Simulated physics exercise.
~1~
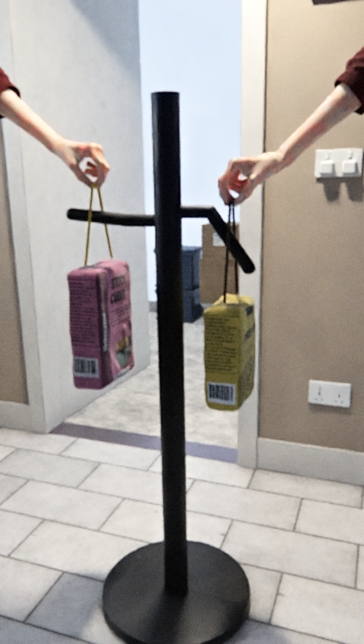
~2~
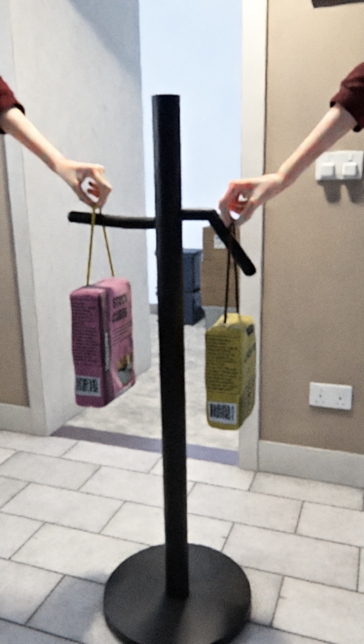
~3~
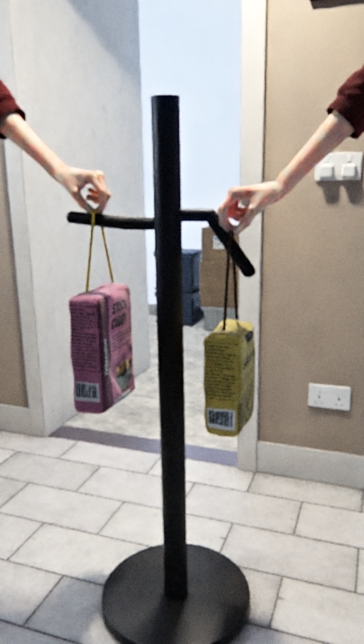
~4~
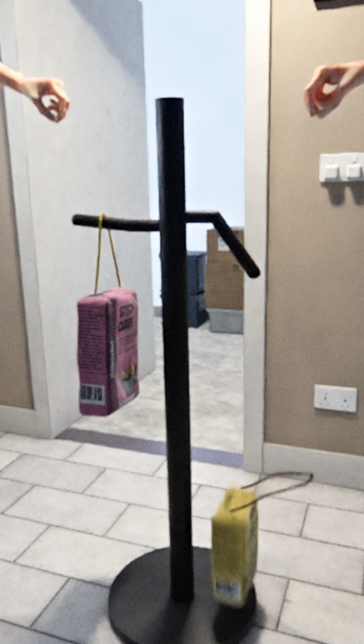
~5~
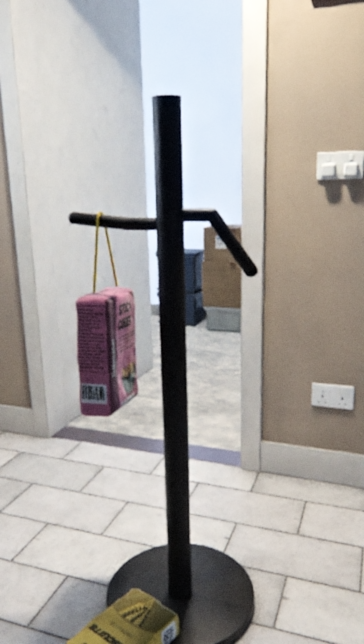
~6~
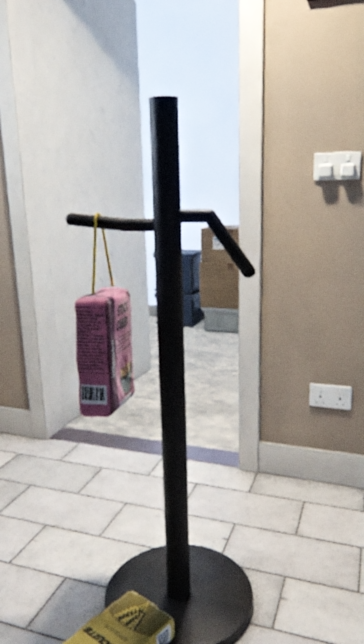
At first, two hands hold a pink sack and a yellow sack by their string loops, one on each side of a black post with two pegs. The hands lower the sacks a little, bringing the loops down around the pegs. Then both hands let go and draw back toward the edges of the view. The pink sack stays hanging from the left peg, while the yellow sack drops from the sloping right peg toward the round base. It tips onto its side and ends lying at the foot of the post, with the pink sack still hanging above.
